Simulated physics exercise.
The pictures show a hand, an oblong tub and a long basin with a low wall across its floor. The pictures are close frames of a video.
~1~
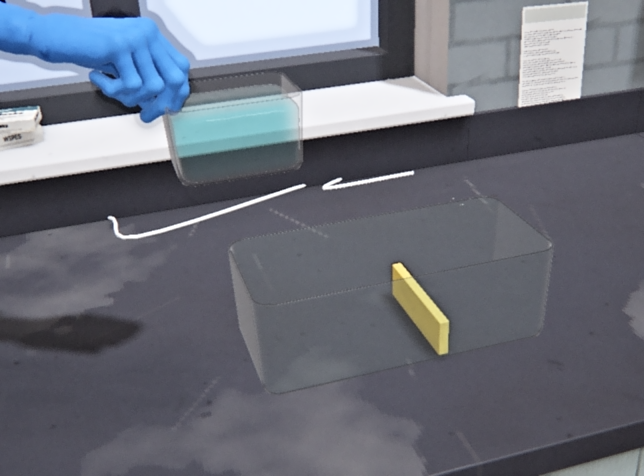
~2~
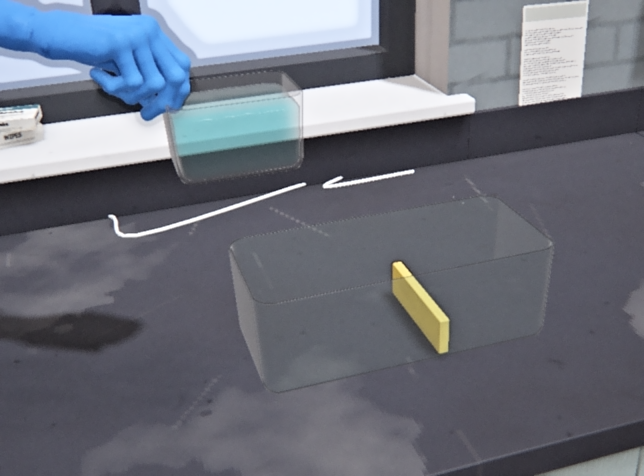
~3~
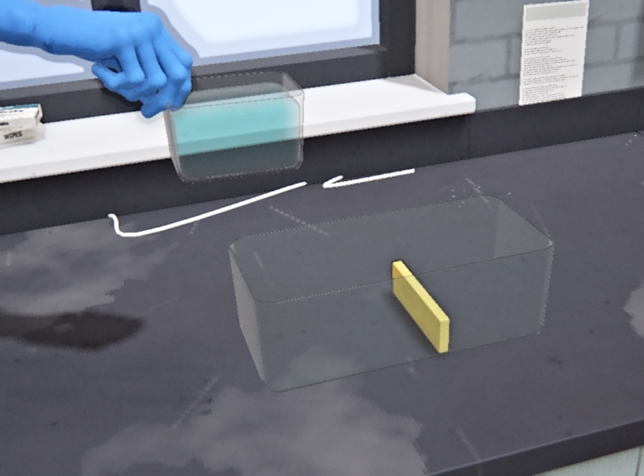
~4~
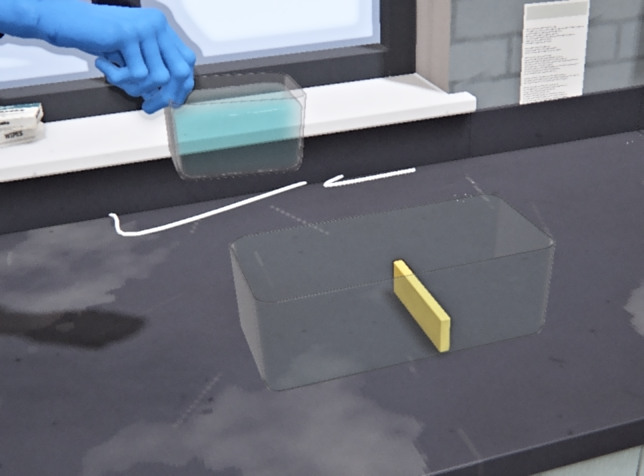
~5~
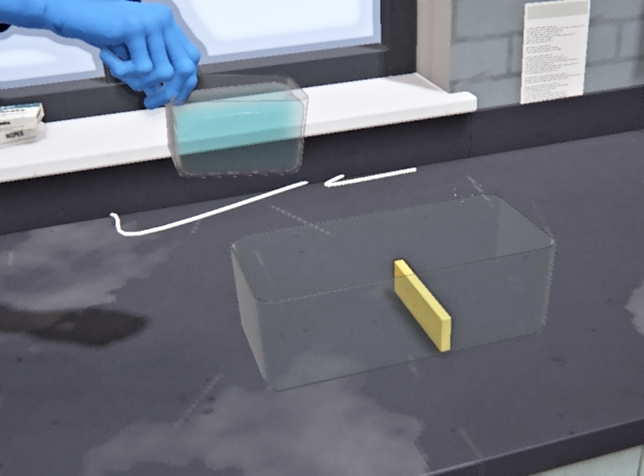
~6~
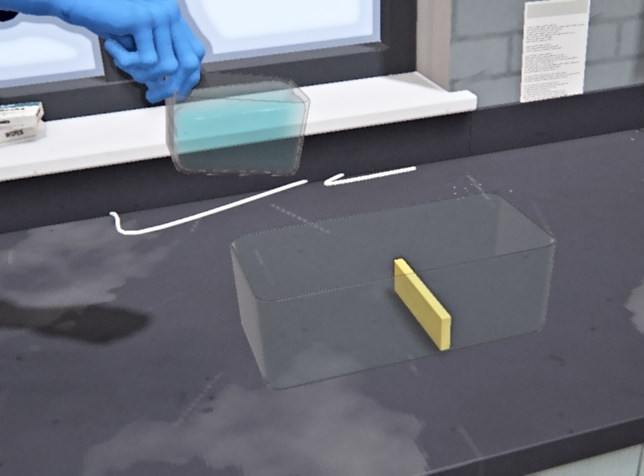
Blue-gloved hand slightly tilting a clear tub of teal liquid above a long transparent basin with a low yellow wall inside.
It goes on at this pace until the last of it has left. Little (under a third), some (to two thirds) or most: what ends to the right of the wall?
The share right of the wall is under a third.
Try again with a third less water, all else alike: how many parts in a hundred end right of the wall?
It comes to 5 per cent or so.
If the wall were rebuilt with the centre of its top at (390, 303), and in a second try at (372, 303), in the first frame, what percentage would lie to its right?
About 30 and 60 per cent.
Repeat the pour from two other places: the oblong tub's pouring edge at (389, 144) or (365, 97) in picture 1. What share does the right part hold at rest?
Near 75 % and 65 %.
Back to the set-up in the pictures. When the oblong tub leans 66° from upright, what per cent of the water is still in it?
It comes to 50 per cent or so.
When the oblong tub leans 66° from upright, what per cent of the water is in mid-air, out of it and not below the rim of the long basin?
Near 35 %.
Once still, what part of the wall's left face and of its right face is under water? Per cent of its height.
The left part 50 per cent, the right part 0.
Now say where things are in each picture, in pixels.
Tilt 0°; pouring edge (292, 85); surface from (166, 109) to (289, 93); the long basin's rim runs from (240, 274) to (524, 221); the wall's top is at (419, 292), in the first frame.
Tilt 0°; pouring edge (293, 84); surface from (166, 108) to (290, 92), in the second frame.
Tilt 2°; pouring edge (294, 84); surface from (167, 107) to (290, 92), in the third frame.
Tilt 4°; pouring edge (296, 86); surface from (169, 106) to (292, 92), in the fourth frame.
Tilt 7°; pouring edge (298, 89); surface from (171, 107) to (293, 91), in the fifth frame.
Tilt 11°; pouring edge (300, 92); surface from (172, 107) to (296, 91), in the sixth frame.
A moment on, the oblong tub is tipped part way and 50 per cent is still to pour, 17 is left of the wall and 0 right of it.
Next, the oblong tub is tipped right over and 7 per cent is still to pour, 80 is left of the wall and 4 right of it.
Then the oblong tub is tipped right over and 0 per cent is still to pour, 95 is left of the wall and 5 right of it.
Later the oblong tub is tipped right over and 0 per cent is still to pour, 94 is left of the wall and 5 right of it.
Finally, 94 per cent lies left of the wall, 5 right of it and 1 outside.
